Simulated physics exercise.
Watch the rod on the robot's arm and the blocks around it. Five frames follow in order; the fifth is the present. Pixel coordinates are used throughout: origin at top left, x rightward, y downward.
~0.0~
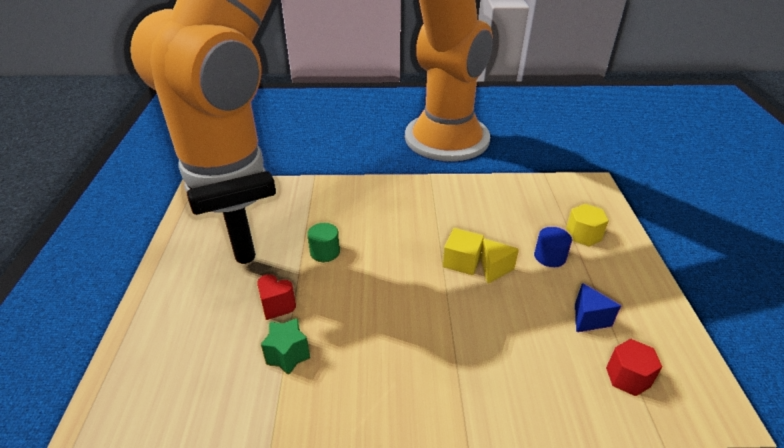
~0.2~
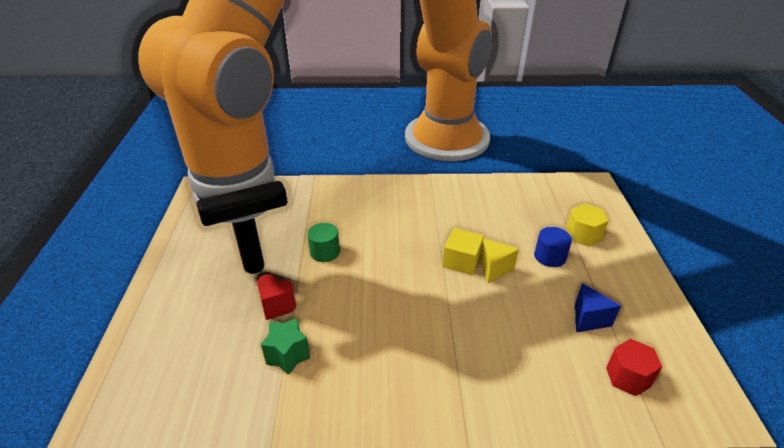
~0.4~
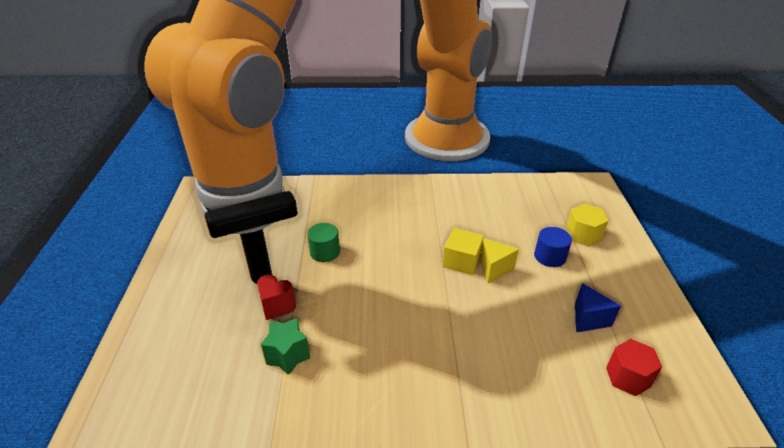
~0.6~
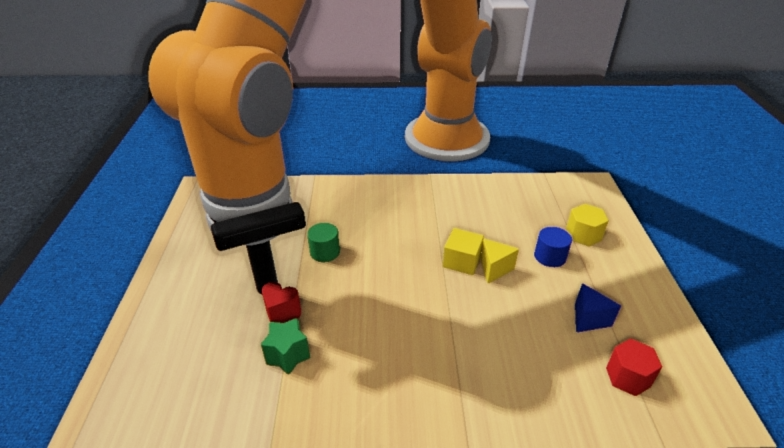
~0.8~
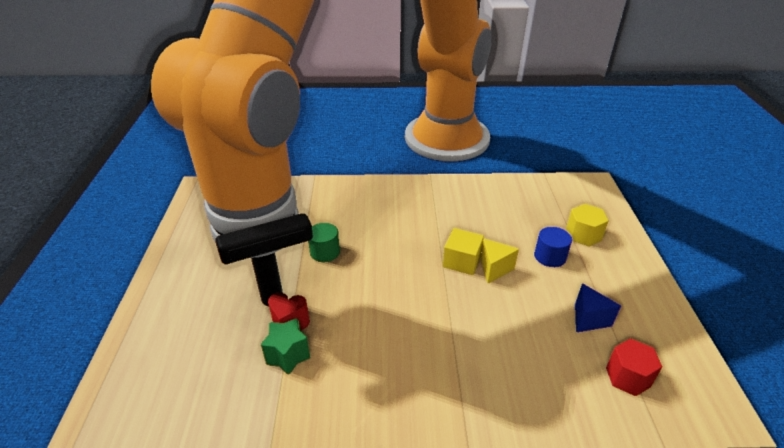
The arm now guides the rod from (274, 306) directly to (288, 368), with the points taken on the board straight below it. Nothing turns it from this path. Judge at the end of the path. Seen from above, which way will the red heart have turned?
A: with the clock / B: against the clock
B (against the clock)
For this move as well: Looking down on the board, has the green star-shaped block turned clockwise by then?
Yes.
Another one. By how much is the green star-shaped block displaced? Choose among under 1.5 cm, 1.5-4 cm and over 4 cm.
The answer here is over 4 cm.
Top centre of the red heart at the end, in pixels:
When the path ends, it will be at (312, 320).
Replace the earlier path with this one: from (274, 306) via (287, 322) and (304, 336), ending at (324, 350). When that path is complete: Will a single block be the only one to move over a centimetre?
The answer is no.
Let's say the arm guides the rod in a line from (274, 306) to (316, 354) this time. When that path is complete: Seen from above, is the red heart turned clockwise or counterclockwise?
Rotates counter-clockwise.
The first path, step by step. Halfway along, rod (280, 329); green star-shaped block (289, 345), turned 25° clockwise; red heart (307, 319), turned 55° anticlockwise.
At the end, rod (286, 361); green star-shaped block (300, 366), turned 40° clockwise; red heart (312, 320), turned 75° anticlockwise.
